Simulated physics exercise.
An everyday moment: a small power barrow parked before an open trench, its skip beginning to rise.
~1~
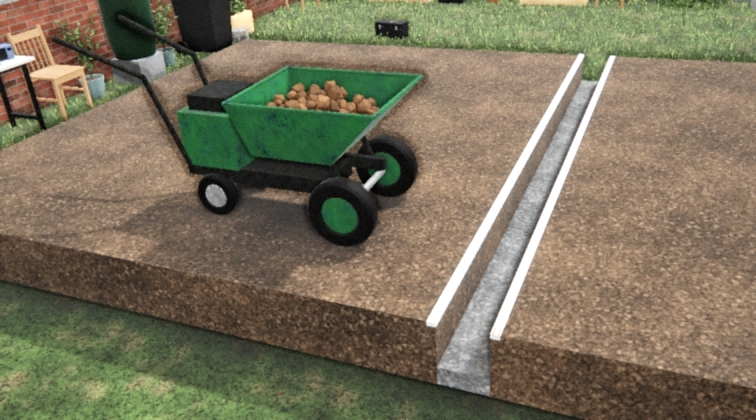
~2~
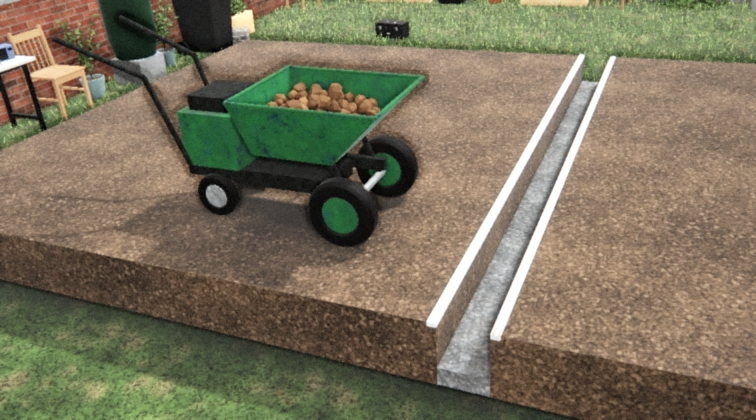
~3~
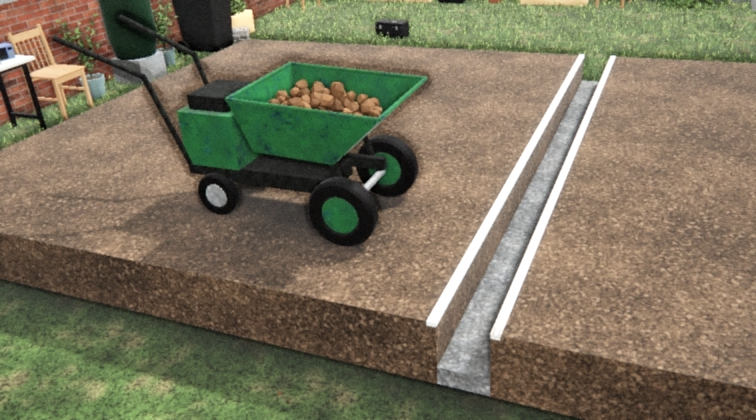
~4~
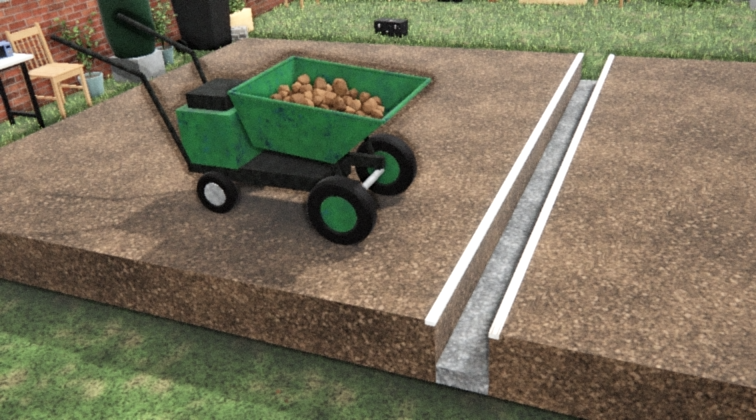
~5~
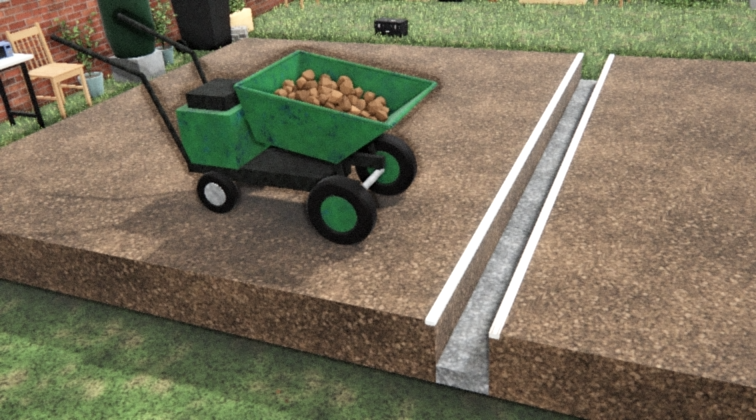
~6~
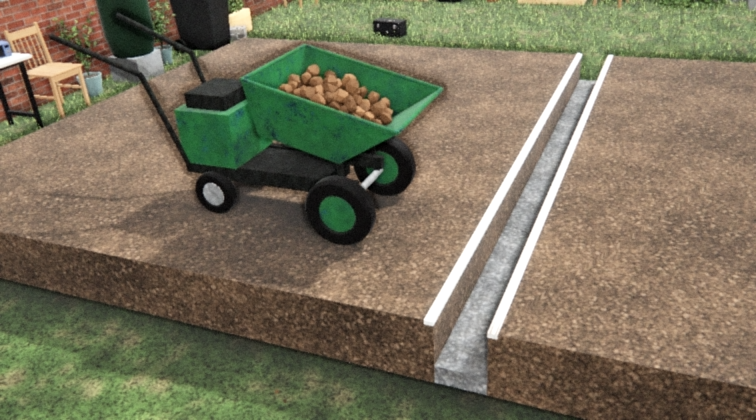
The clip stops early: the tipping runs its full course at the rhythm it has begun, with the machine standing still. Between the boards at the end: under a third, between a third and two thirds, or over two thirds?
The trench ends with over two thirds of it.
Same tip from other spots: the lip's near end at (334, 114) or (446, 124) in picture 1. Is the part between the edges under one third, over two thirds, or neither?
One: In the middle band. Two: Under a third.
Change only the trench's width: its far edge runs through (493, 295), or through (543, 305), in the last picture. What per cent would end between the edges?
Roughly 70 per cent, and 100 per cent.
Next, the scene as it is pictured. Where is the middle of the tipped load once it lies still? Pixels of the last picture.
Close to (504, 261).
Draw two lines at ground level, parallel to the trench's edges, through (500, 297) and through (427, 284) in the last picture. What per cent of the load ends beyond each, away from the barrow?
Near 0 % and 100 %.
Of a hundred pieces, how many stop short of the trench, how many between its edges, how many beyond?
Short near 5; between near 90; beyond near 5.
Shortly afterwards, skip tipped steeply; the whole lot in the skip.
Next, skip tipped right over; near half in the skip; a little short of the trench; near a third in or heaped over the trench; only a few falling.
Some moments later, skip tipped right over; only a few in the skip; a little short of the trench; the bulk in or heaped over the trench; only a few beyond it.
In the end, skip tipped right over; only a few in the skip; a little short of the trench; the bulk in or heaped over the trench; only a few beyond it.
